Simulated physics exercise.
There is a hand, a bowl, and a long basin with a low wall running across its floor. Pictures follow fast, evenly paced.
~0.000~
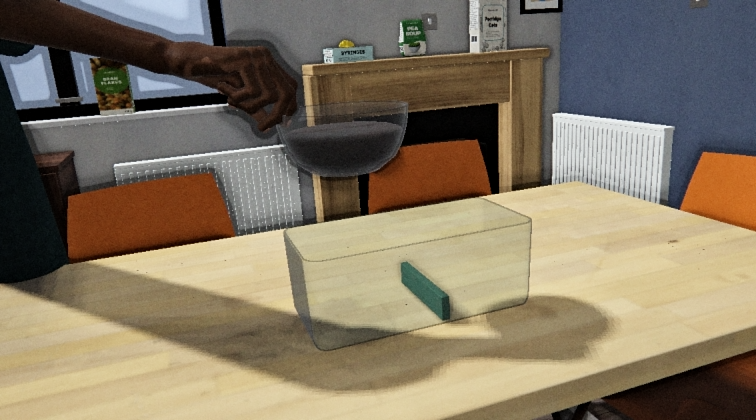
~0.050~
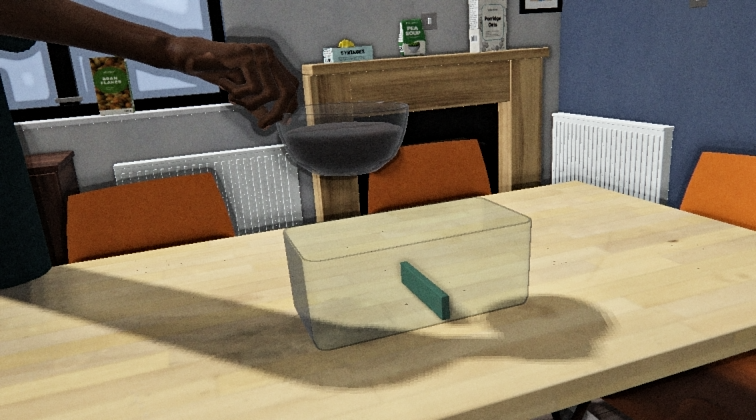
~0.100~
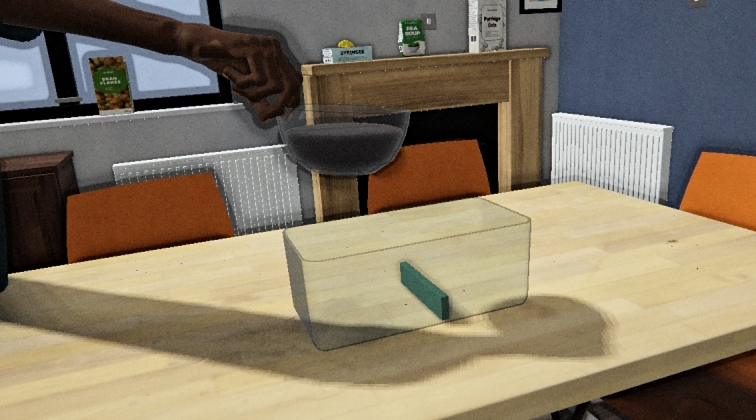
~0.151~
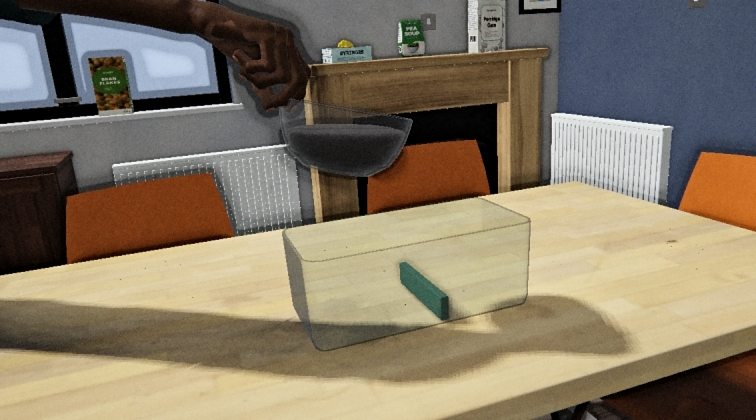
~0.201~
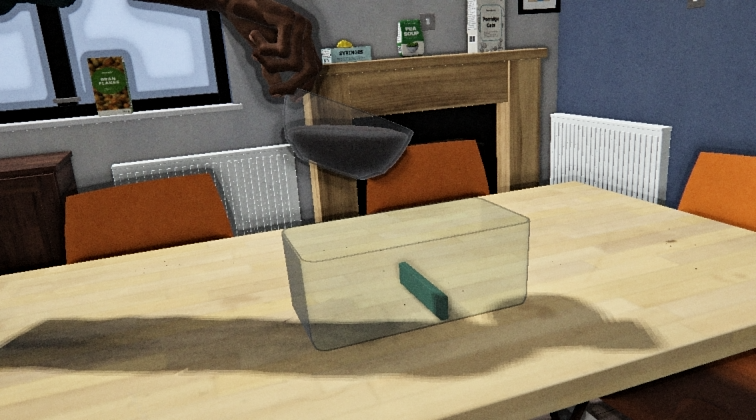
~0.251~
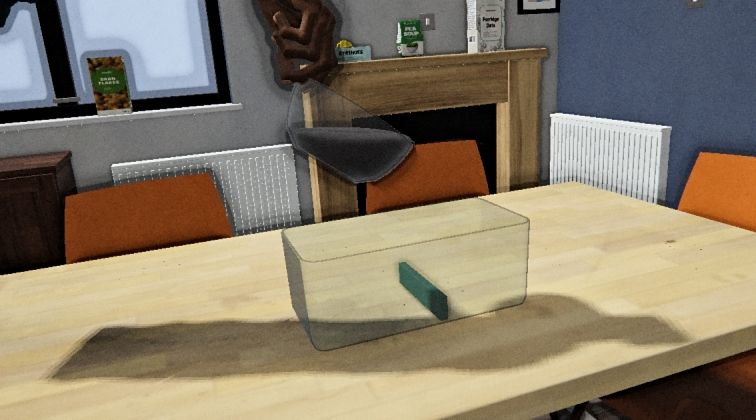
Above a clear basin on a wooden table, a hand steadily tilts a bowl of dark liquid rightward.
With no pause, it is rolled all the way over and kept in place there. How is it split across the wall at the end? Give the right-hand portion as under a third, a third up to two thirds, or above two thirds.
The centre band.
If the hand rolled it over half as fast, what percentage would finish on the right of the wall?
Somewhere near 70 percent.
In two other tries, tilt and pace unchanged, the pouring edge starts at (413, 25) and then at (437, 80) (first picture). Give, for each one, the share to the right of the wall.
Close to 60 % for the first start and close to 65 % for the second.
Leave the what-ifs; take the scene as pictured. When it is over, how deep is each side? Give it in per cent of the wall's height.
Close to 40 for the left and 50 for the right.
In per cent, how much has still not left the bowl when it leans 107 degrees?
Remaining fraction: Approx. 5 %.
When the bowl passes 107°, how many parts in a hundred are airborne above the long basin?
About 25 per cent.
A moment on, the bowl is tipped right over and 7 per cent is still to pour, 13 is left of the wall and 55 right of it.
Next, the bowl is tipped right over and 0 per cent is still to pour, 37 is left of the wall and 55 right of it.
Then the bowl is tipped right over and 0 per cent is still to pour, 43 is left of the wall and 54 right of it.
Later the bowl is tipped right over and 0 per cent is still to pour, 47 is left of the wall and 50 right of it.
At rest 47 per cent lies left of the wall, 50 right of it and 2 outside.
